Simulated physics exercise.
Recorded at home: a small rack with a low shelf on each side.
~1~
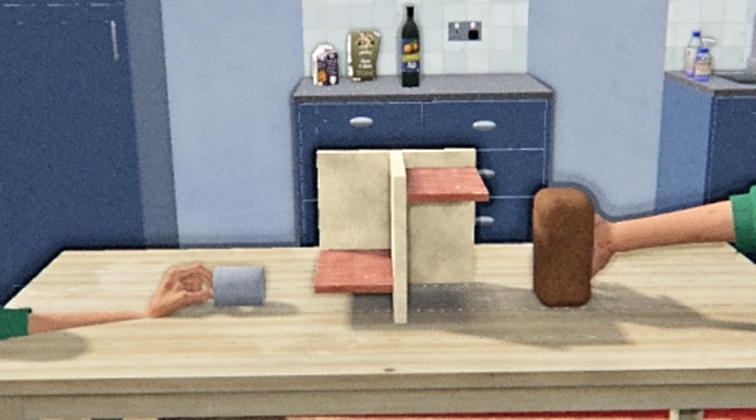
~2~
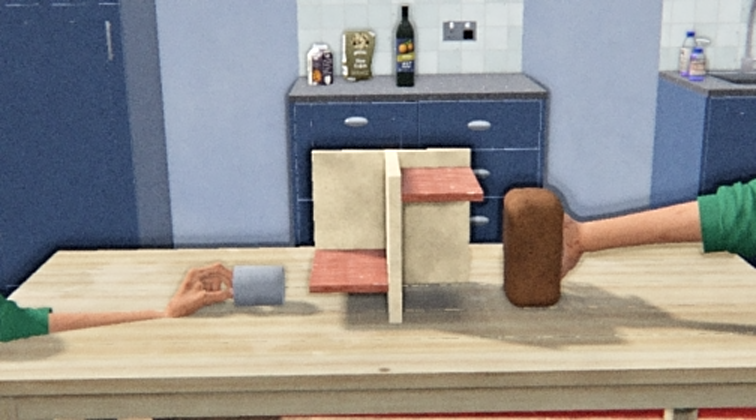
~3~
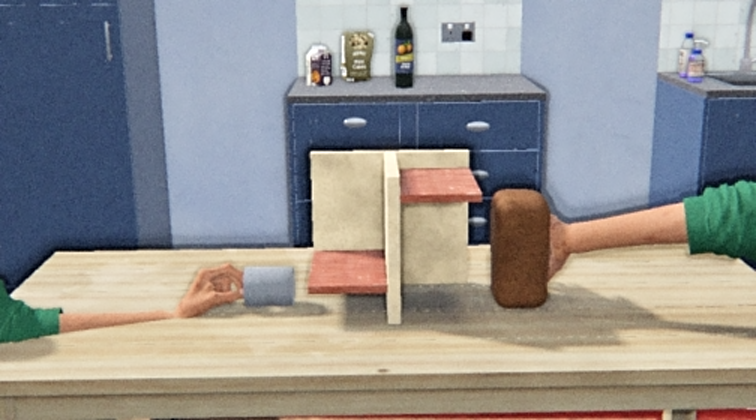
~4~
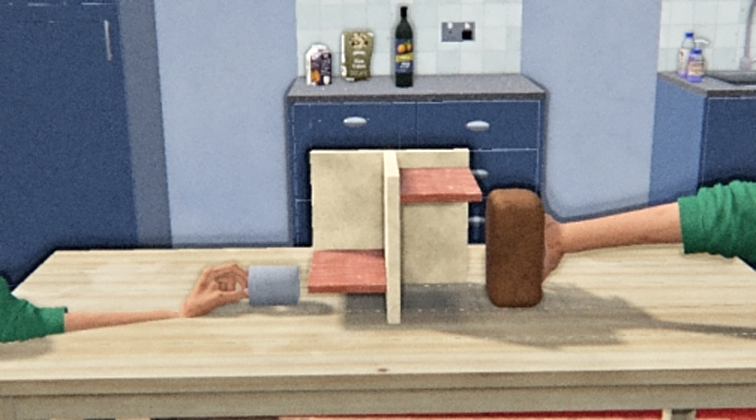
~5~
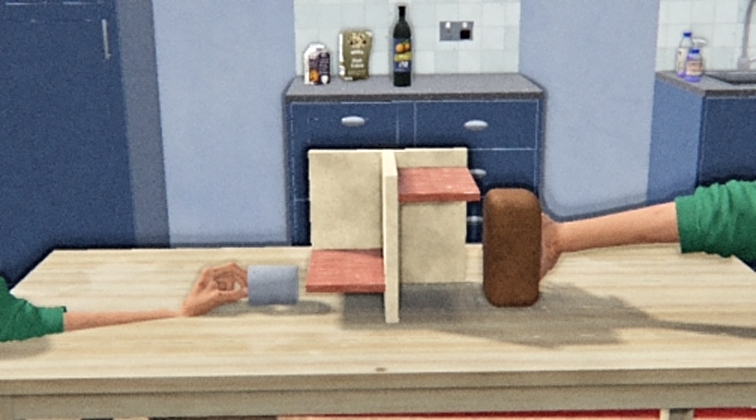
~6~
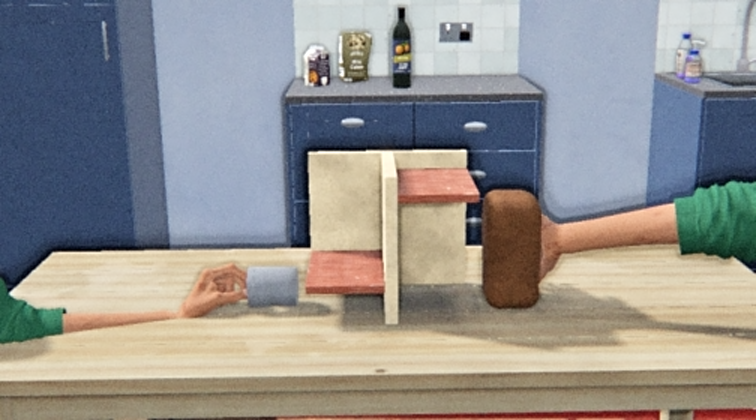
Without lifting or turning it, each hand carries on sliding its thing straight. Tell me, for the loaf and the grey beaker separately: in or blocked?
Result: The loaf is in, the grey beaker is blocked.
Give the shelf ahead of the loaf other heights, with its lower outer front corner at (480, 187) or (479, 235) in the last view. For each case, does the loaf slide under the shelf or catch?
So, in order, it fits under and after that it is held back.
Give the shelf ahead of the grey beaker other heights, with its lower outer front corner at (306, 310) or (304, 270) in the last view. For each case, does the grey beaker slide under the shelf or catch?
One after the other, it bumps into the shelf; it passes.
Then, 0.28 s later than the last frame, loaf sliding up to the opening near (496, 249); grey beaker sliding up to the opening near (285, 287).
Then, 0.54 s later than the last frame, loaf part of the way in near (465, 250); grey beaker stopped at the opening near (285, 287).
When it is over, the loaf goes under, near (439, 250); the grey beaker stops at the shelf, near (285, 287).
